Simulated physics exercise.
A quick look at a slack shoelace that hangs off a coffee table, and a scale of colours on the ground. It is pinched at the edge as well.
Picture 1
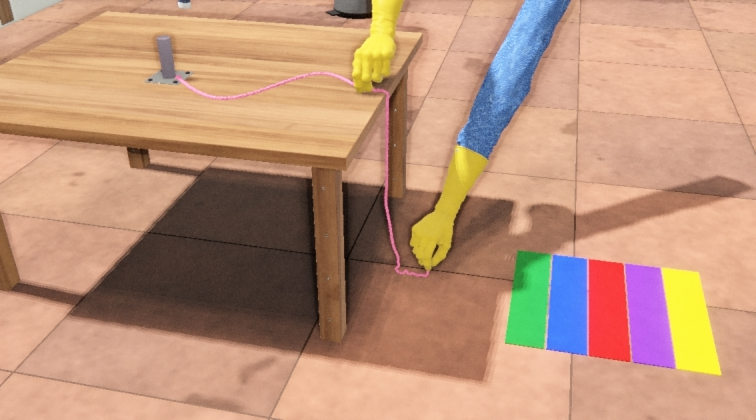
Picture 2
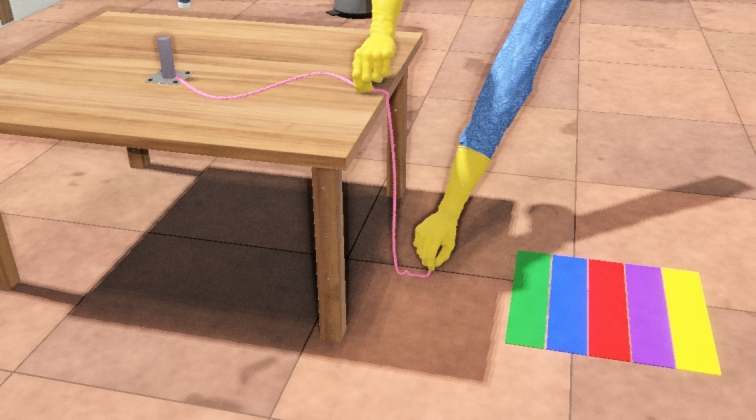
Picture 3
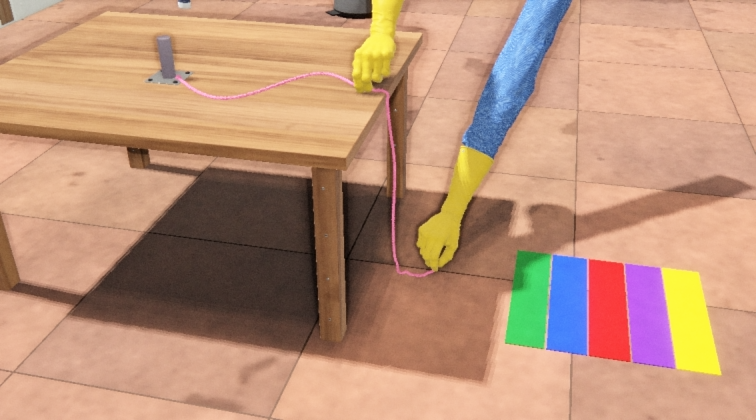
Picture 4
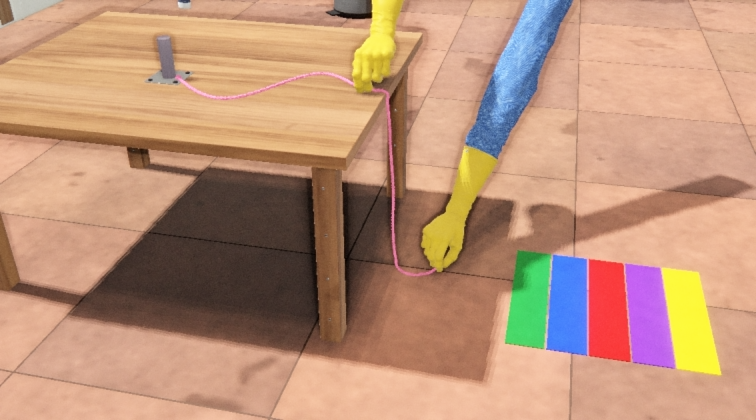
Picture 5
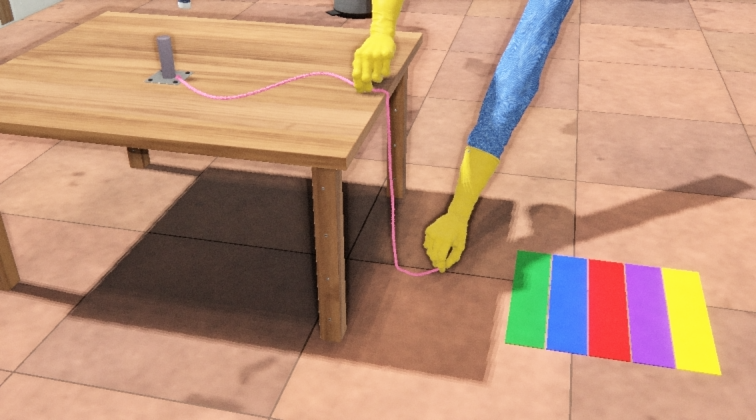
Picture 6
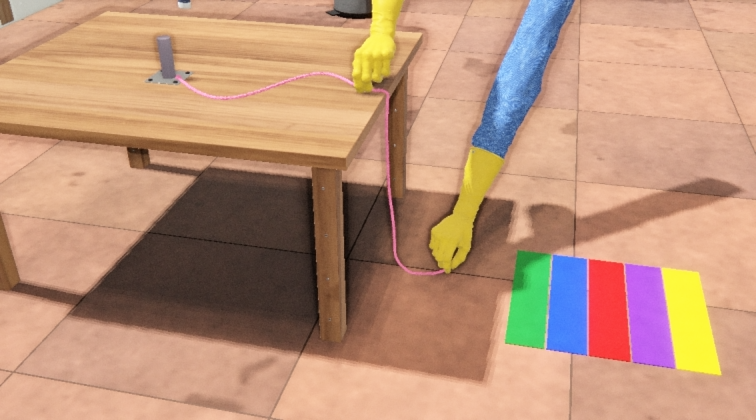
To begin with, a pink shoelace runs from a post across a wooden table, pinched at the edge by one yellow hand, and hangs to the floor, where another yellow hand grips its end. This lower hand then slowly draws the end slightly right, near a five-coloured scale, while the upper hand stays still.
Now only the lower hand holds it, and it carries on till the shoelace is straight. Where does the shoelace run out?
Over purple.
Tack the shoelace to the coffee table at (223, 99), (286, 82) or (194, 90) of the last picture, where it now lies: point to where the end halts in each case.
In that order: (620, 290), (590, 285) and (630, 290).
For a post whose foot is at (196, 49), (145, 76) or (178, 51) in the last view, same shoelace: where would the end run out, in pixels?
In that order: (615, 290), (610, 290) and (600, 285).
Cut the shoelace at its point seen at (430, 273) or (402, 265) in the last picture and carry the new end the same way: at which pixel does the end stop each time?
Try by try, around (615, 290) and (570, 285).
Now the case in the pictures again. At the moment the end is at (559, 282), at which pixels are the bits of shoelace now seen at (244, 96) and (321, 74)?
They go to (276, 83) and to (368, 91).
Soon after, end near (559, 282); over blue.
Then, end near (613, 289); over red.
At full stretch, end near (646, 293); over purple. The end stops over the purple strip.
